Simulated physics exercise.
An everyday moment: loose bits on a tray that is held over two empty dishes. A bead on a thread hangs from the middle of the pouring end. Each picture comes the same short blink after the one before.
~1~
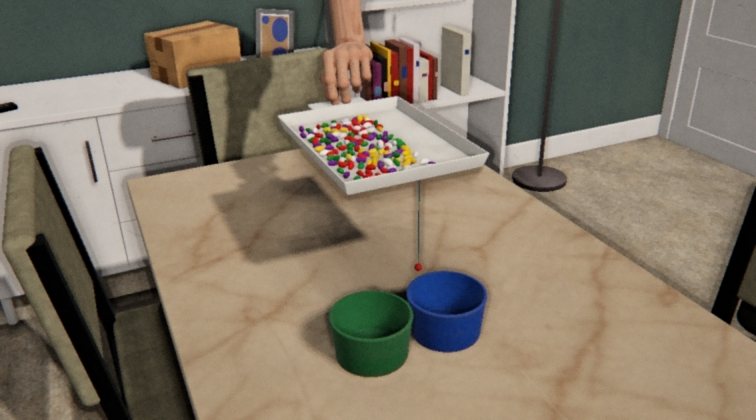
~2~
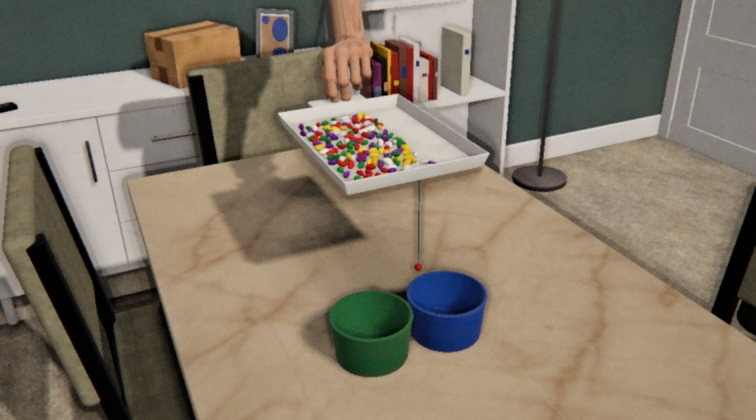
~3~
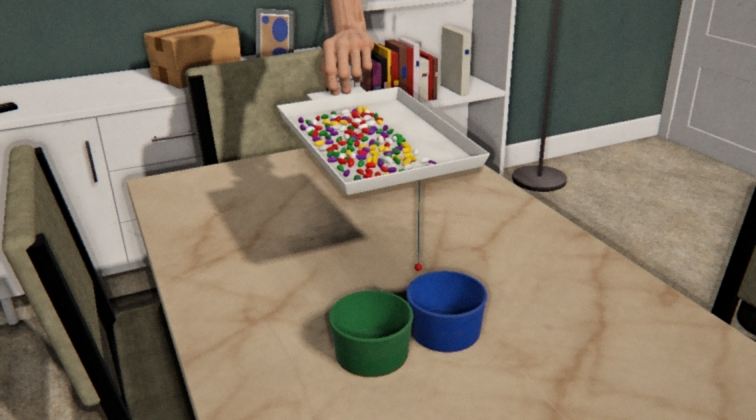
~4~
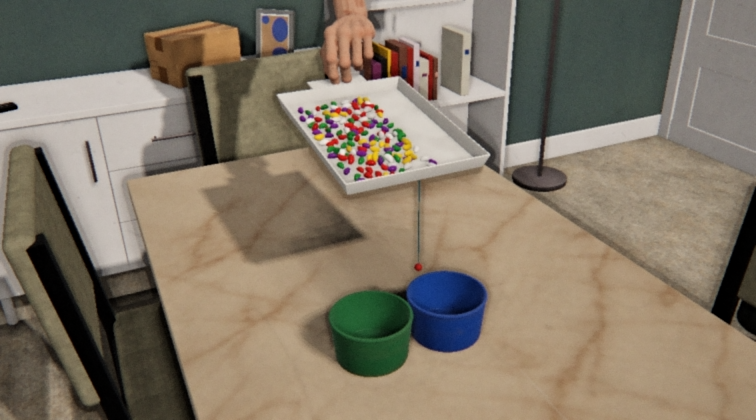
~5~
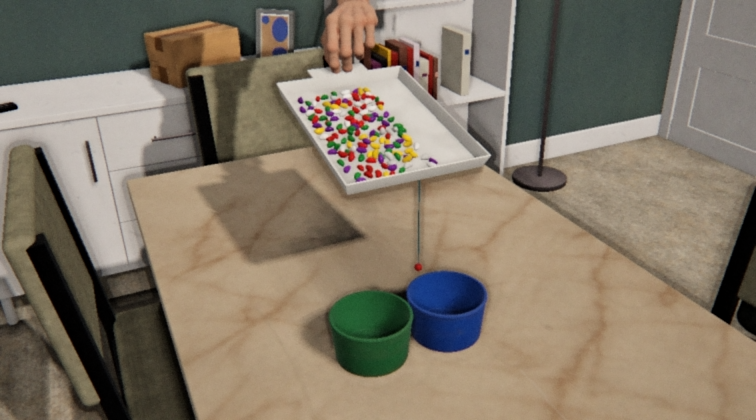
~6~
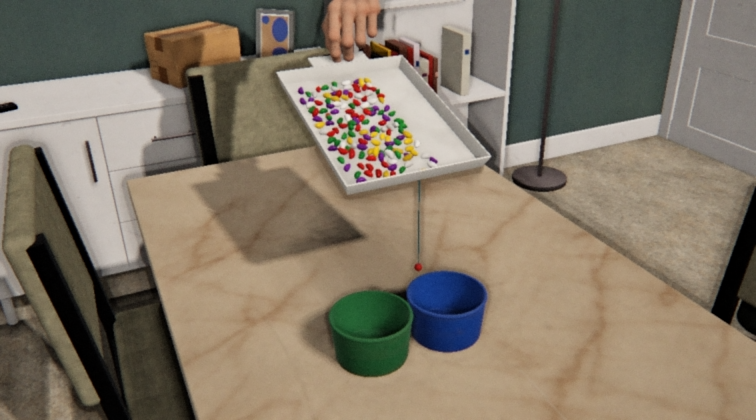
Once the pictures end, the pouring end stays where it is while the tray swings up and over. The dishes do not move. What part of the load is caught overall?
They take over half between them.
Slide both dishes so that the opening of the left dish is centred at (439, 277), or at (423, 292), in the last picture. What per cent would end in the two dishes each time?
The first gives 20 %, the second 60 %.
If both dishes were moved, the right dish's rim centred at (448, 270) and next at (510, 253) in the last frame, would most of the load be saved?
One: Not half. Two: Under half.
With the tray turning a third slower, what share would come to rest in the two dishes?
It comes to 80 per cent or so.
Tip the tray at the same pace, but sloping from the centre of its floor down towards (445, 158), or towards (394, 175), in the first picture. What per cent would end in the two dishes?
The first gives 0 %, the second 90 %.
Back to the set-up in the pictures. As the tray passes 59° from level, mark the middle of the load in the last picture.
At about (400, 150).
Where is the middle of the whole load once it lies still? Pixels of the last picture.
Close to (437, 334).
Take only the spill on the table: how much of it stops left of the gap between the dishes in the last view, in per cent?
Near 10 %.
Soon after the last picture, tray tipped steeply; all on the tray.
A little later, tray tipped right over; nearly all on the tray; a stray few in the left dish; a stray few in the right dish; a small part outside both; a stray few in the air.
Later still, tray tipped past a quarter turn; about a third in the left dish; about a third in the right dish; about a quarter outside both; a stray few in the air.
At rest, tray tipped past a quarter turn; about a third in the left dish; about a third in the right dish; about a quarter outside both; a stray few in the air.
